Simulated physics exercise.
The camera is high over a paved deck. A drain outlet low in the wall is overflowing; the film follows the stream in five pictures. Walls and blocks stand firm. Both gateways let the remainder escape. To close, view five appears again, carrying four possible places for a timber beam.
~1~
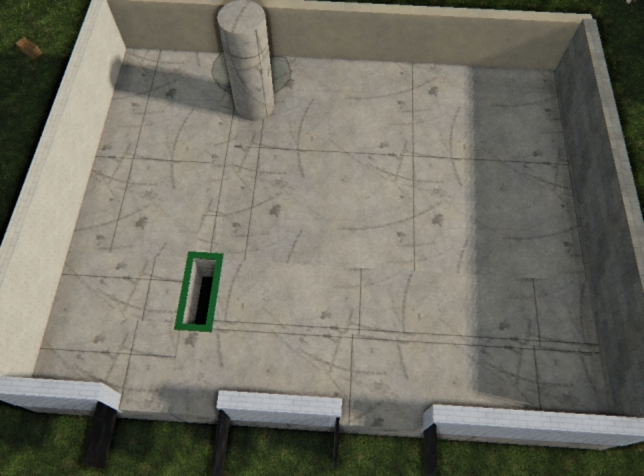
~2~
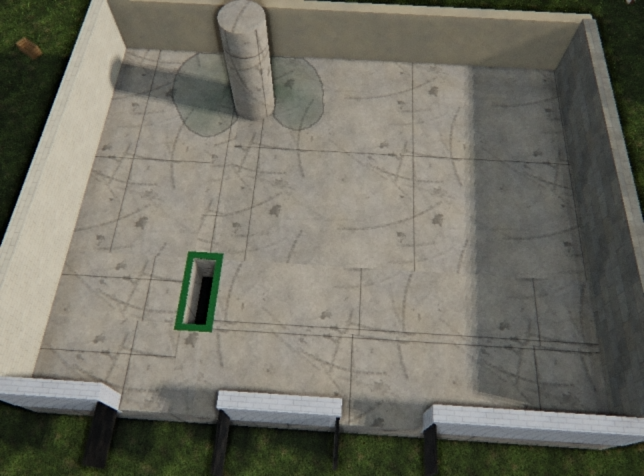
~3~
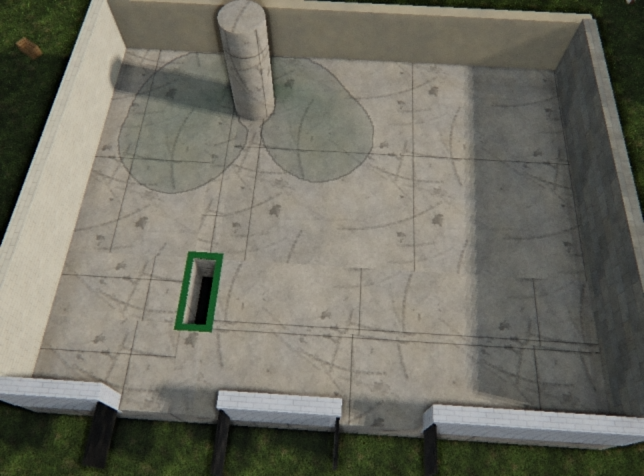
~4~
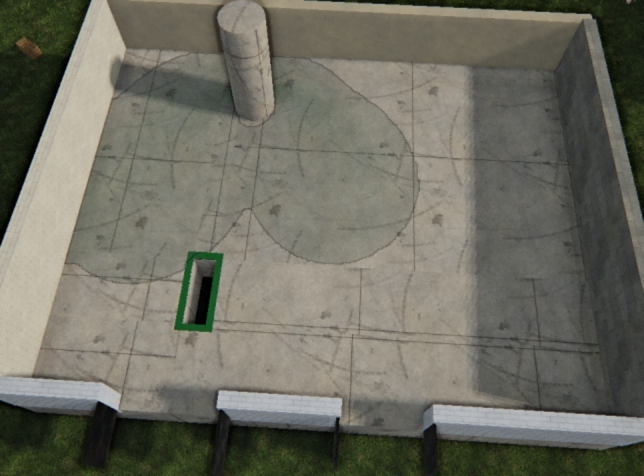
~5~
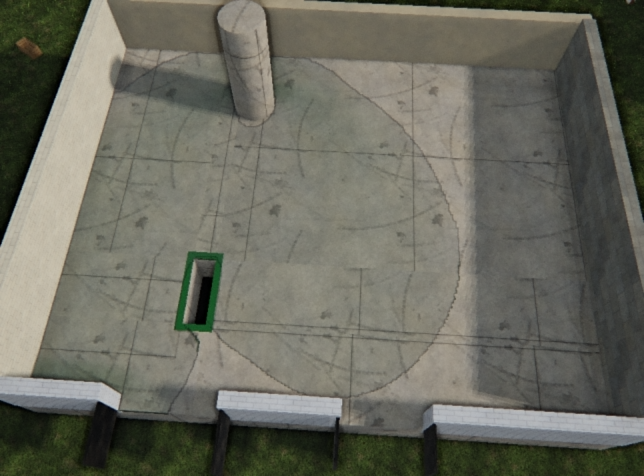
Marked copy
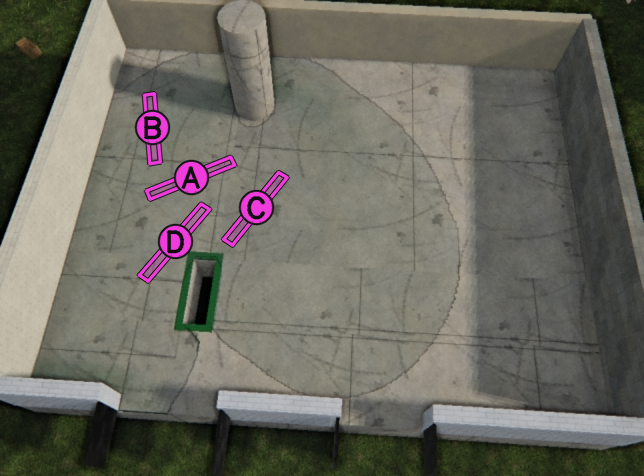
Water spreads from the column's base across the paved deck and reaches the green drain pit.
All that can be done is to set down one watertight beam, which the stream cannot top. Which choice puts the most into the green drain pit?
The best spot is B.
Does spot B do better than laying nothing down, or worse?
Better.
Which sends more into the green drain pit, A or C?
That would be C.
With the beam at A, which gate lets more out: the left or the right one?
The left gate.
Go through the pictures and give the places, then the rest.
In the first frame, outfall partly hidden; green drain pit at (200, 291); open gate at (175, 398); open gate at (381, 412); 2 % of the ground under water, visible out to (221, 83); green drain pit still dry.
In the second frame, 7 % of the ground under water, visible out to (187, 121); green drain pit still dry.
In the third frame, 17 % of the ground under water, visible out to (169, 191); green drain pit still dry.
In the fourth frame, 35 % of the ground under water, visible out to (73, 256); green drain pit still dry.
In the fifth frame, 57 % of the ground under water, visible out to (395, 365); green drain pit taking water.
In magenta, A from (148, 195) to (232, 161); B from (149, 94) to (155, 162); C from (228, 242) to (282, 175); D from (143, 278) to (205, 206).
For spot A, about 5 % of the stream goes into the green drain pit, about 93 % out by the gates.
For spot B, about 21 % of the stream goes into the green drain pit, about 77 % out by the gates.
For spot C, about 12 % of the stream goes into the green drain pit, about 86 % out by the gates.
For spot D, about 6 % of the stream goes into the green drain pit, about 92 % out by the gates.
